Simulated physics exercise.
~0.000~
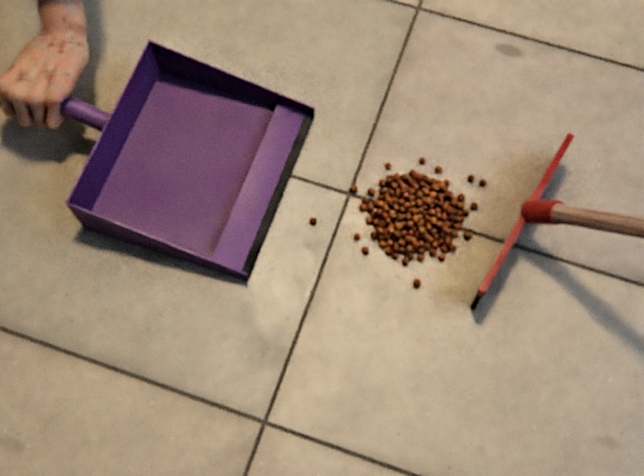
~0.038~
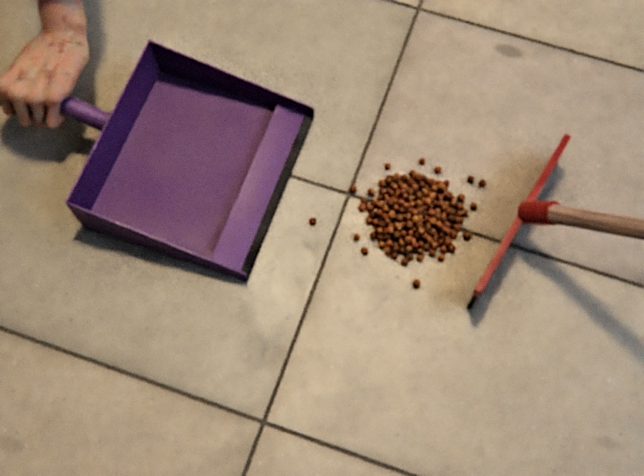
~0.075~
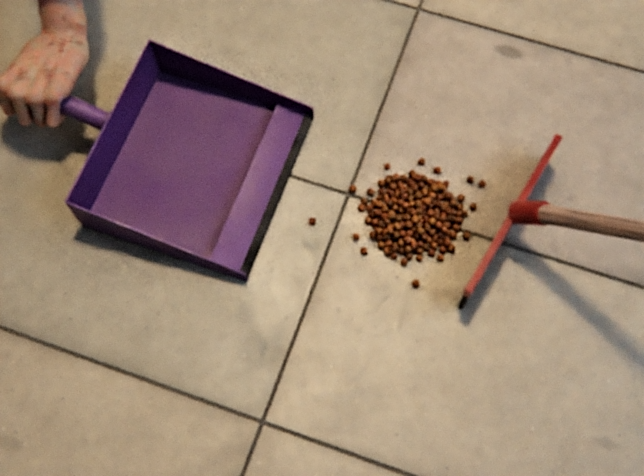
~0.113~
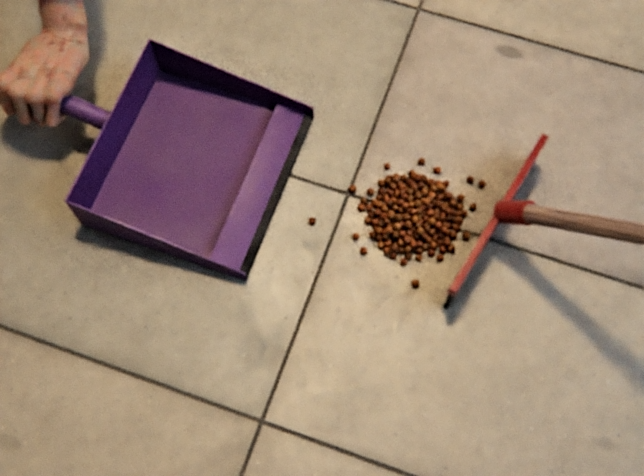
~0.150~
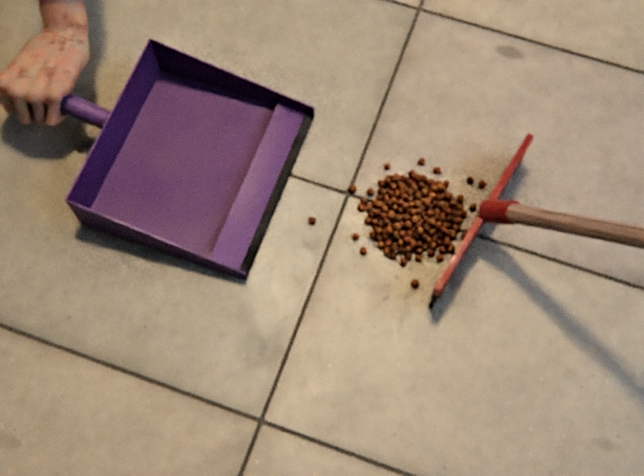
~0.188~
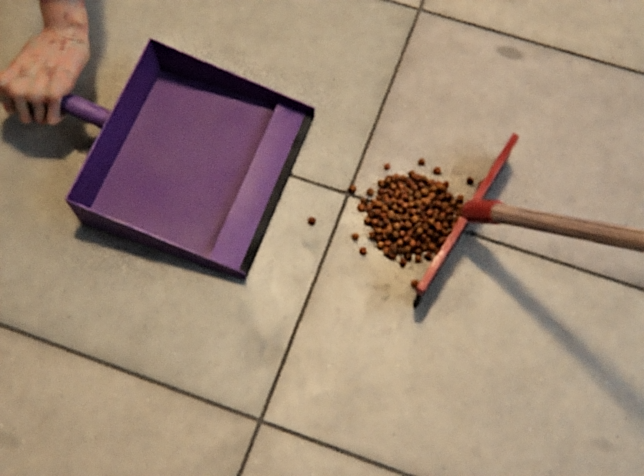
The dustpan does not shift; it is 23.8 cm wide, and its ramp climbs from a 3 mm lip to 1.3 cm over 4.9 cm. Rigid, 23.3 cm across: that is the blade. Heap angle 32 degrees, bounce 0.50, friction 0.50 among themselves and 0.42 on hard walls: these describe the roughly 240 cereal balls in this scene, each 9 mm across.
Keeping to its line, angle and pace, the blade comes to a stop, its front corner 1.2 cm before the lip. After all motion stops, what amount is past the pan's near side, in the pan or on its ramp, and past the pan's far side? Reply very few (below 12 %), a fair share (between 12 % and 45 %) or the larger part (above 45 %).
Past the pan's near side - very few; in the pan or on its ramp - a fair share; past the pan's far side - very few.
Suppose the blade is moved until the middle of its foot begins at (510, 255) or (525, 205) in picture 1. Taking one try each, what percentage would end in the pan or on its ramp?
Estimates: 10 percent and 30 percent.
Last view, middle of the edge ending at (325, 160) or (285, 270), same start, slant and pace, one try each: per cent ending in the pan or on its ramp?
First try around 35 %, second try around 5 %.
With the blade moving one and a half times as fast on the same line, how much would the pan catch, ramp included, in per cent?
It would come to roughly 25 percent.
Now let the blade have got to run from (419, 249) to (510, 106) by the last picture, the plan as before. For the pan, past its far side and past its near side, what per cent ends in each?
The pan gets 35, the far side 25 and the near side 0.
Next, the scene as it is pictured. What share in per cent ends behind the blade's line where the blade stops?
Estimate: Around 5 %.
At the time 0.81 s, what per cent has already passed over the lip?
Over the lip so far: Approx. 20 %.
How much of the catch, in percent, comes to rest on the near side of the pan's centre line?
Around 70 percent.
After 0.40 s, middle of the blade 13 cm from the lip; 0 % over the lip, far side 0 %, near side 0 %.
After 0.54 s, middle of the blade 7 cm from the lip; 0 % over the lip, far side 5 %, near side 0 %.
After 0.81 s, middle of the blade 4 cm from the lip; 20 % over the lip, far side 5 %, near side 0 %.
At rest (1.3 s), near side 0 %, pan 20 %, far side 5 %, in front of the lip or behind the blade 75 %.
